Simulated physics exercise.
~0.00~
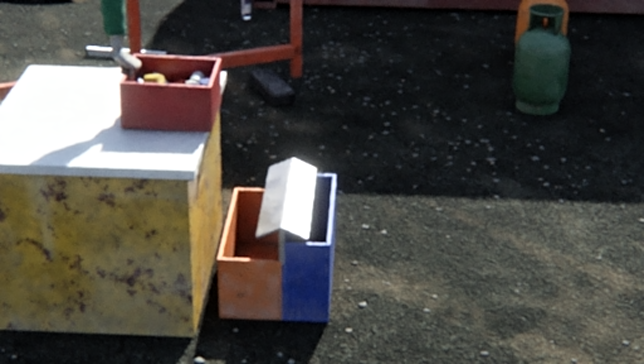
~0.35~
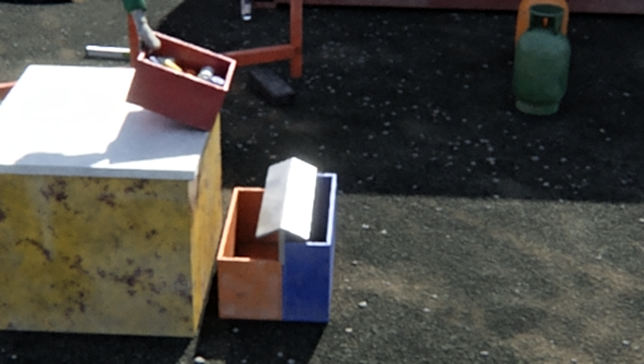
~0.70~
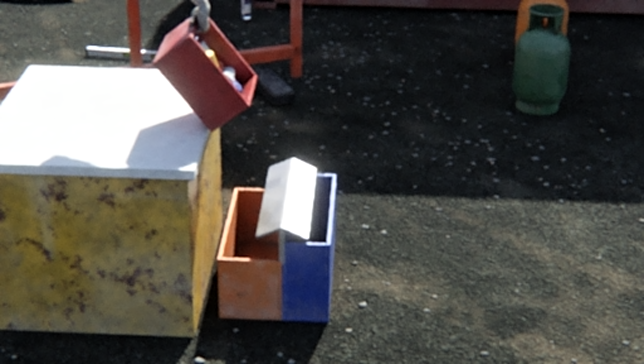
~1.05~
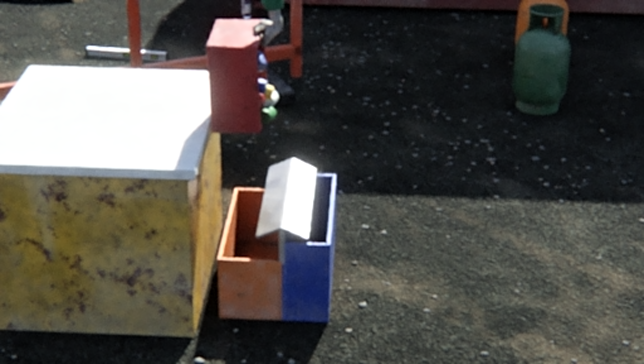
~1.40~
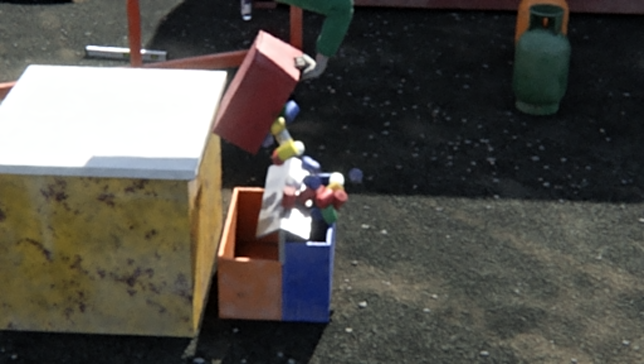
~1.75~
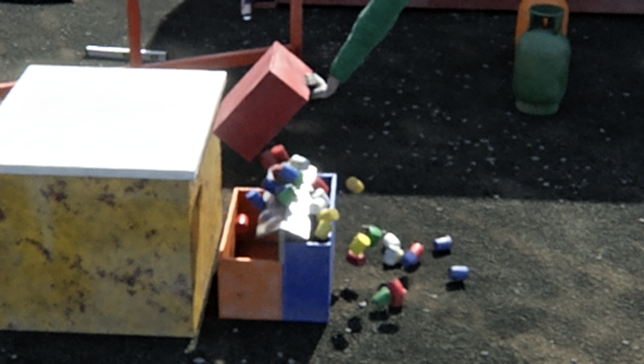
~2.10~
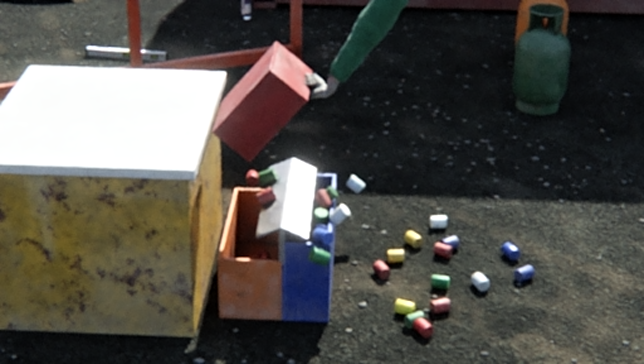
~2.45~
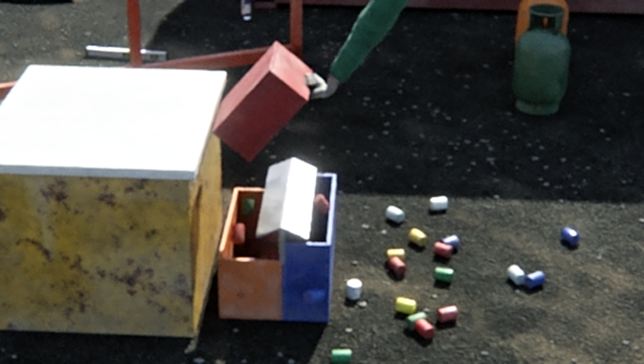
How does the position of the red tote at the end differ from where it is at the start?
At the start the red tote sits upright on the right end of the bench top. By the end it is farther right and slightly lower, held steeply tipped in the air just past the bench's edge, above the orange tub.
